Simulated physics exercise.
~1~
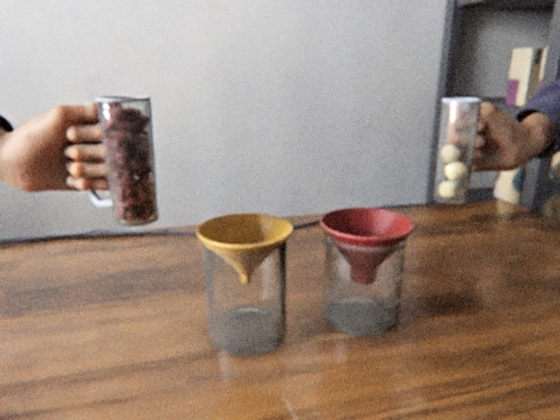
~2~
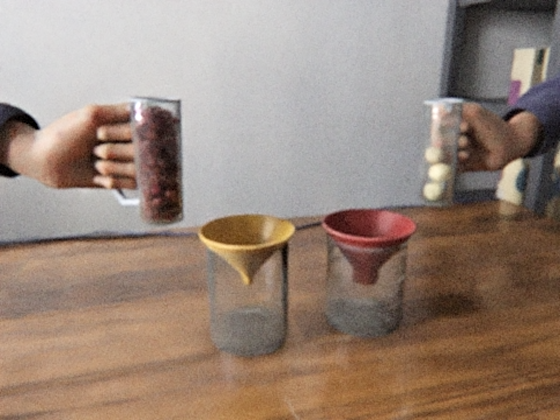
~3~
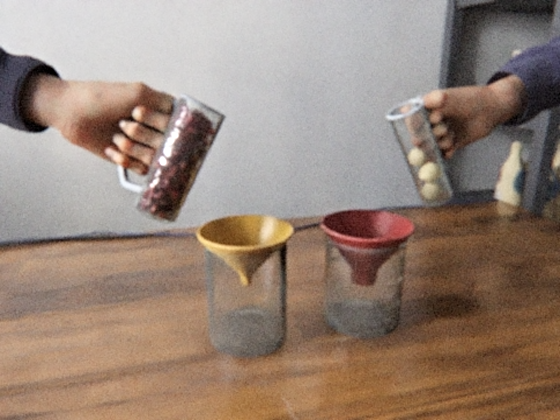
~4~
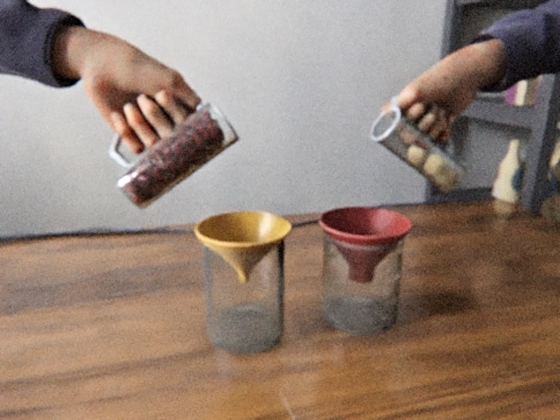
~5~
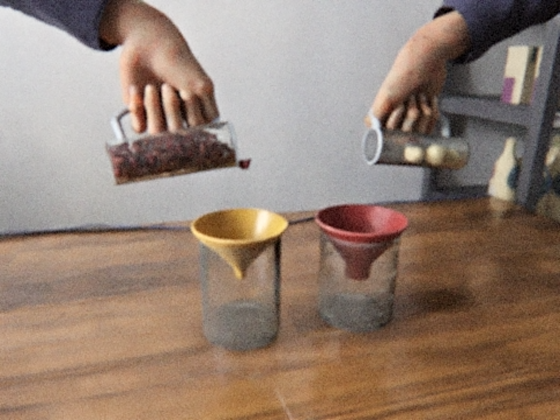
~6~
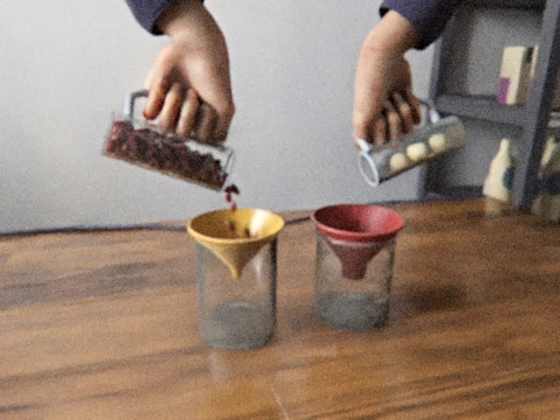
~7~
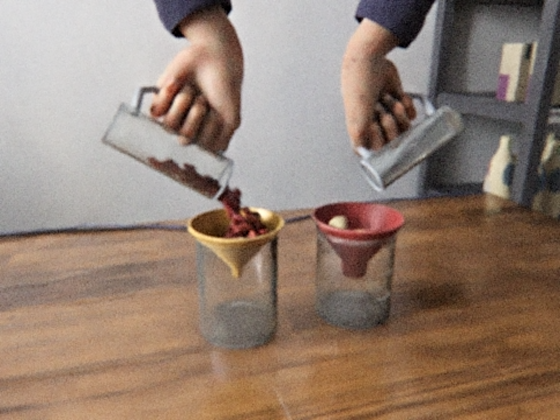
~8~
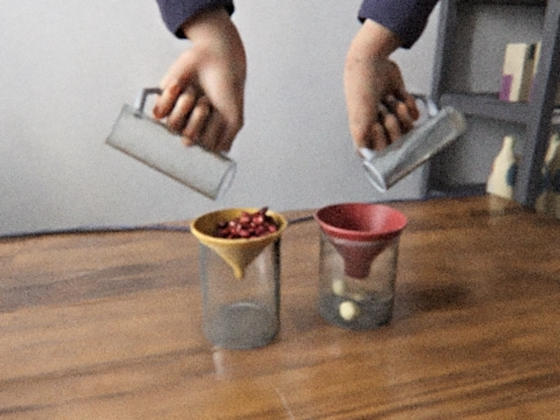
Two hands tip cups over funnels; red pieces clog the yellow one, pale balls drop through the red.
